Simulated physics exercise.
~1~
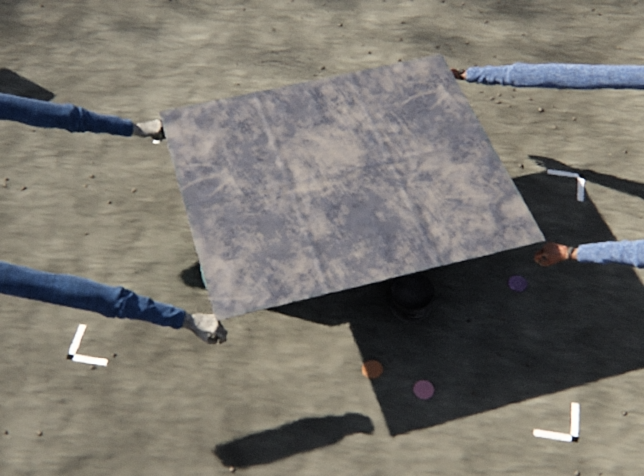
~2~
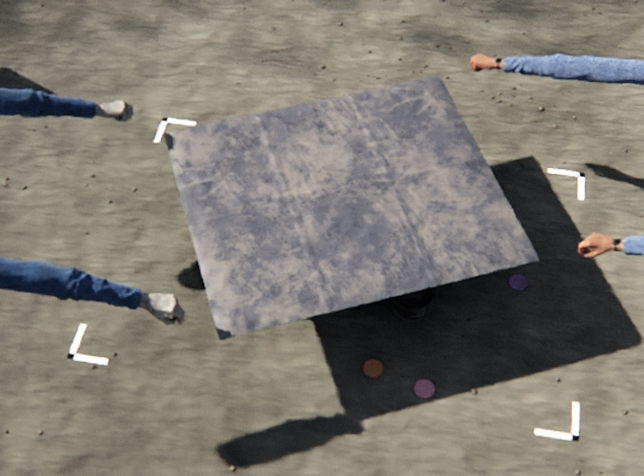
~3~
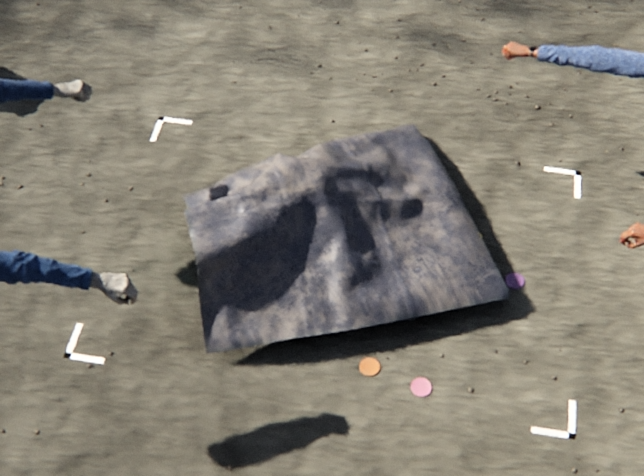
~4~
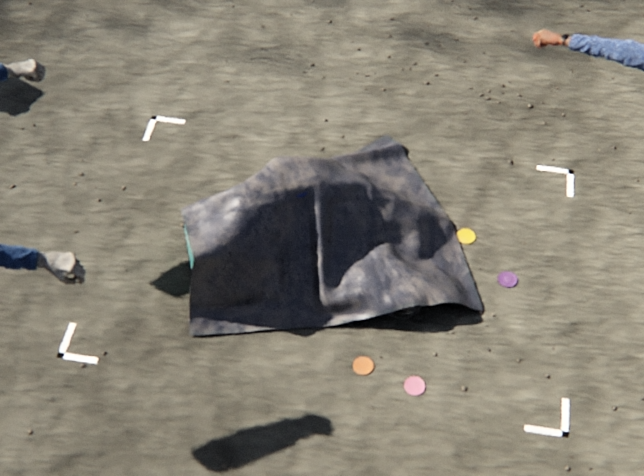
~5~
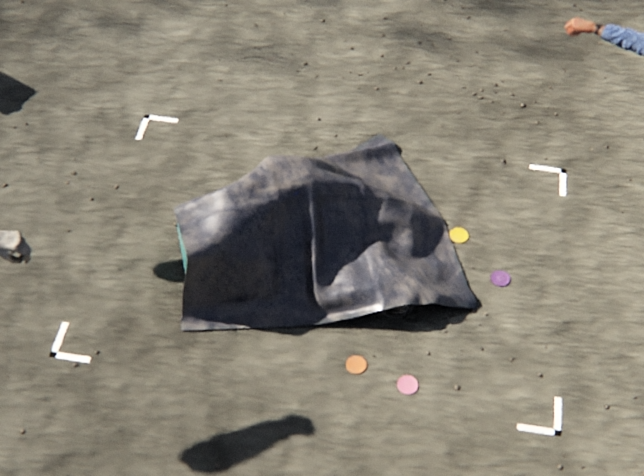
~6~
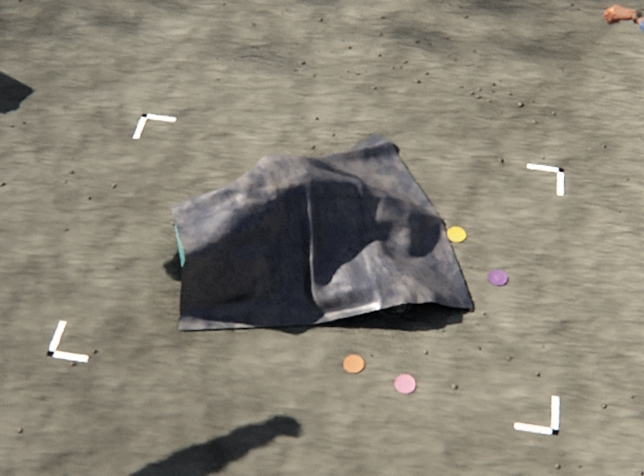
The clip opens with four hands holding a mottled grey cloth flat by its corners above bare ground marked with white corner brackets, with orange, pink and purple discs lying in its shadow. The hands let go and draw back to either side as the cloth drops. It sinks over larger objects and buckles into ridges, and a yellow disc comes into view beside its right edge. The view drifts slightly right while the arms keep withdrawing. At the end the cloth rests draped in uneven folds, a sliver of teal showing at its left, and all four discs lie uncovered.
